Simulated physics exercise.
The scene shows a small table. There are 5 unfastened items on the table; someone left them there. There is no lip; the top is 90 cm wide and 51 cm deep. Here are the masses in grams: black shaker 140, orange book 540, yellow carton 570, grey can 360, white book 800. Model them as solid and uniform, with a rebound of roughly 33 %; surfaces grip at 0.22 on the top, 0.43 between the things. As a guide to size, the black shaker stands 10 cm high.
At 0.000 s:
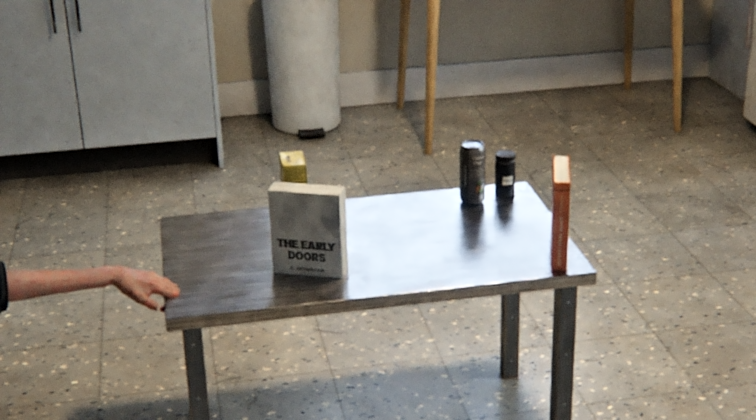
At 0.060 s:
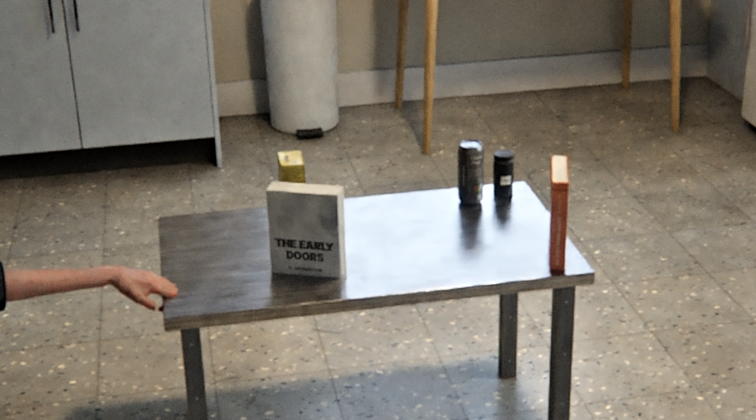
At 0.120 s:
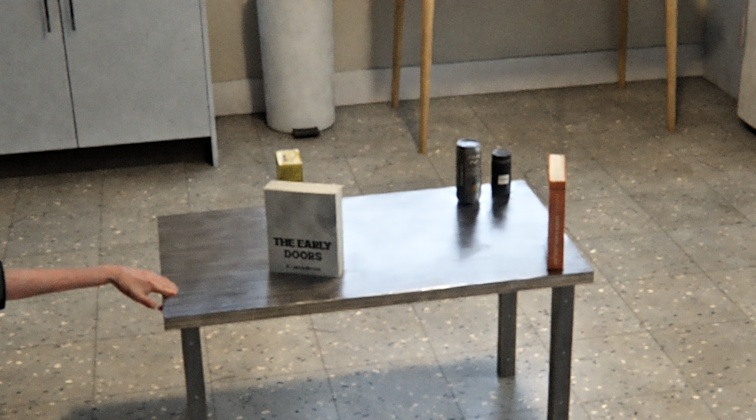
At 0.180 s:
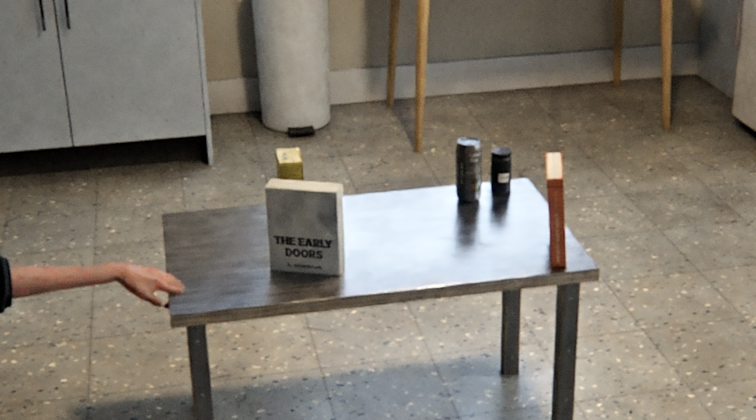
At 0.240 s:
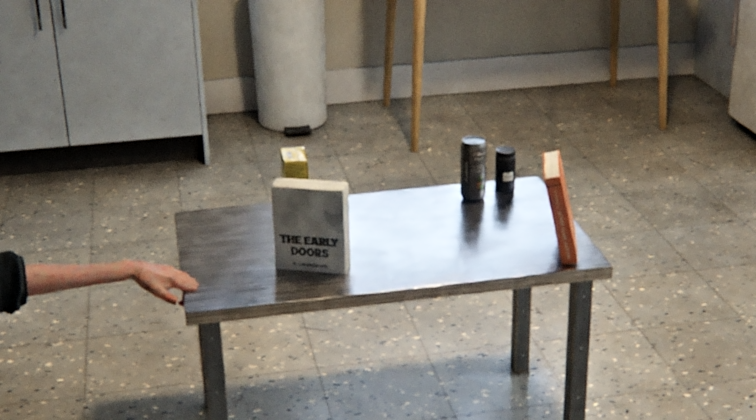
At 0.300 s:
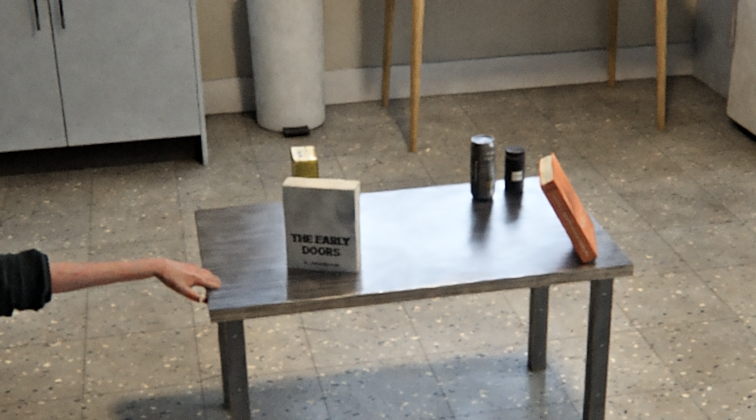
The clip shows a hand at the left edge of a small table holding books, a yellow carton and two dark containers; the table shifts right, the orange book leans left, and the carton and containers slide slightly across the top.
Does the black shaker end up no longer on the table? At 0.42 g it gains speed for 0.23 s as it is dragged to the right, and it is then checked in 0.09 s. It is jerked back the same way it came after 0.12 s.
Yes, it ends up off.
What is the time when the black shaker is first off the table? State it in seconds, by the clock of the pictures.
About 0.7 seconds.
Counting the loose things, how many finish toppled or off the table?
That comes to 2.
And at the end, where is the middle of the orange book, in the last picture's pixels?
I'd put it at around (527, 240).
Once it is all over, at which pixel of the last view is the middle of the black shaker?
It settles at around (602, 352).
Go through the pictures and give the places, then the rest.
In the first frame, black shaker (505, 173); orange book (560, 212).
In the second frame, grey can (471, 173); white book (307, 230).
In the third frame, table shifted 1 cm; orange book (556, 211); yellow carton (290, 186).
In the fourth frame, table shifted 3 cm; orange book (556, 208) leaning 4°; grey can (469, 170).
In the fifth frame, table shifted 7 cm; orange book (560, 206) leaning 13°; yellow carton (296, 183) slid 3 cm.
In the sixth frame, table shifted 12 cm; black shaker (515, 169) slid 6 cm; grey can (483, 168) slid 5 cm.
After 0.60 s, table shifted 13 cm; black shaker slid 2 cm near (549, 165); orange book on its side; grey can slid 2 cm.
After 0.90 s, black shaker now off the table; orange book on its side; grey can slid 8 cm.
At rest (1.5 s), off the table, black shaker; tipped over on the table, orange book; not toppled but over 5 cm from the start, yellow carton, grey can and white book. In the last view, black shaker near (602, 352).
